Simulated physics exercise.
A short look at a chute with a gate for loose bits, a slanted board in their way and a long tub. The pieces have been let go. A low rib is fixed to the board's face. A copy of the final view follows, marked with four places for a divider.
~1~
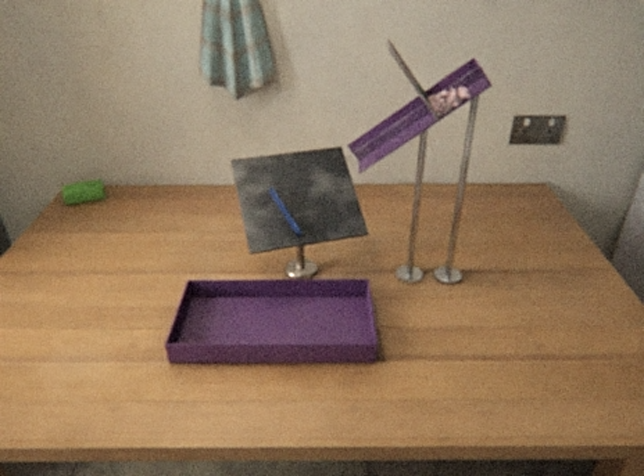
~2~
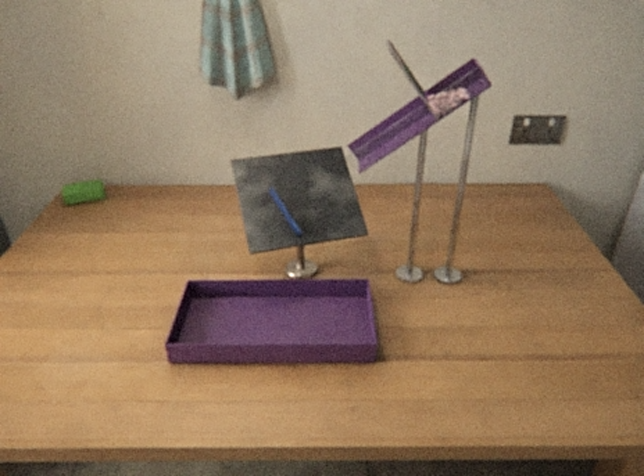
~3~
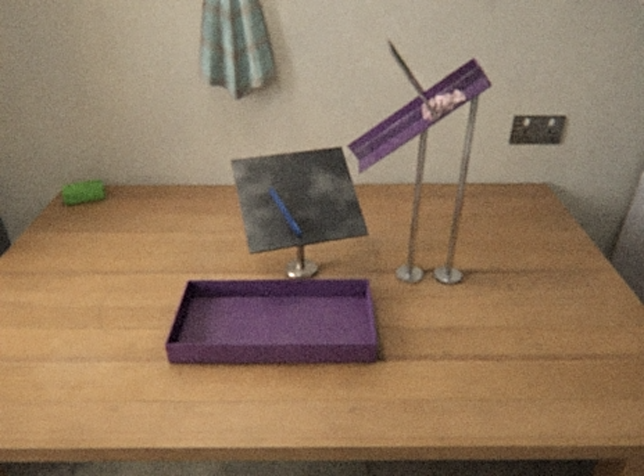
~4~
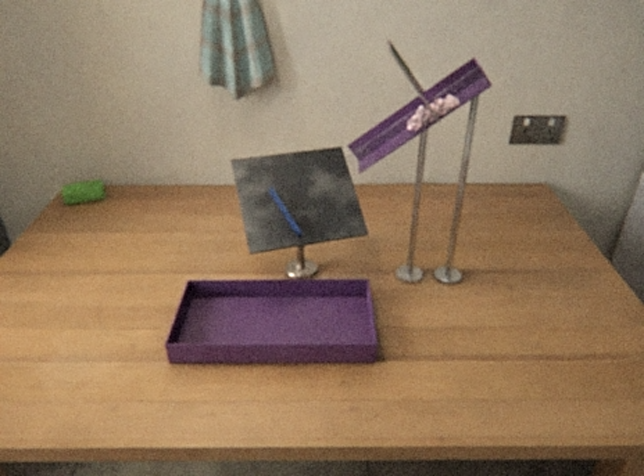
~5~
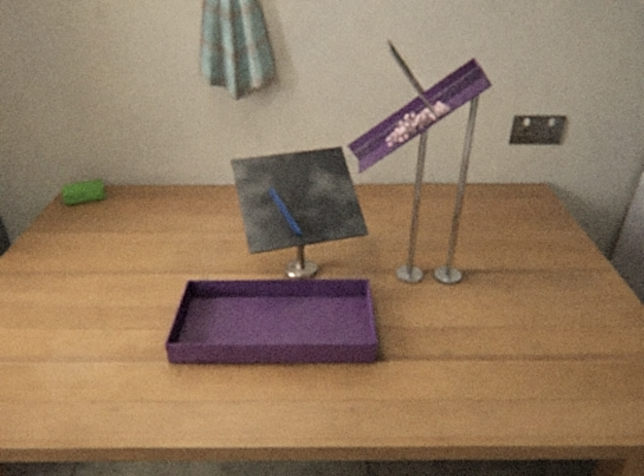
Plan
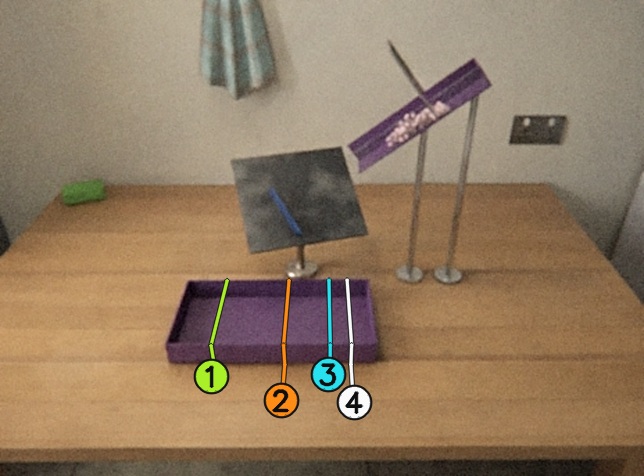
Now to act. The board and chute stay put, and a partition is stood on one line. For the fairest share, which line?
Take 3.
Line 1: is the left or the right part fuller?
The right side.
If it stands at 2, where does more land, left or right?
Right.
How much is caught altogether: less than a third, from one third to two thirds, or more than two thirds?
It is more than two thirds.
On the marked copy, line 1 crosses the front rim at (211, 344); line 2 crosses the front rim at (283, 344); line 3 crosses the front rim at (330, 344); line 4 crosses the front rim at (351, 343).
Choosing 1, of what is caught, a stray few on the left of the divider, nearly all on the right.
Choosing 2, of what is caught, a small part on the left of the divider, nearly all on the right.
Choosing 3, of what is caught, about two thirds on the left of the divider, about a third on the right.
Choosing 4, of what is caught, nearly all on the left of the divider, a small part on the right.
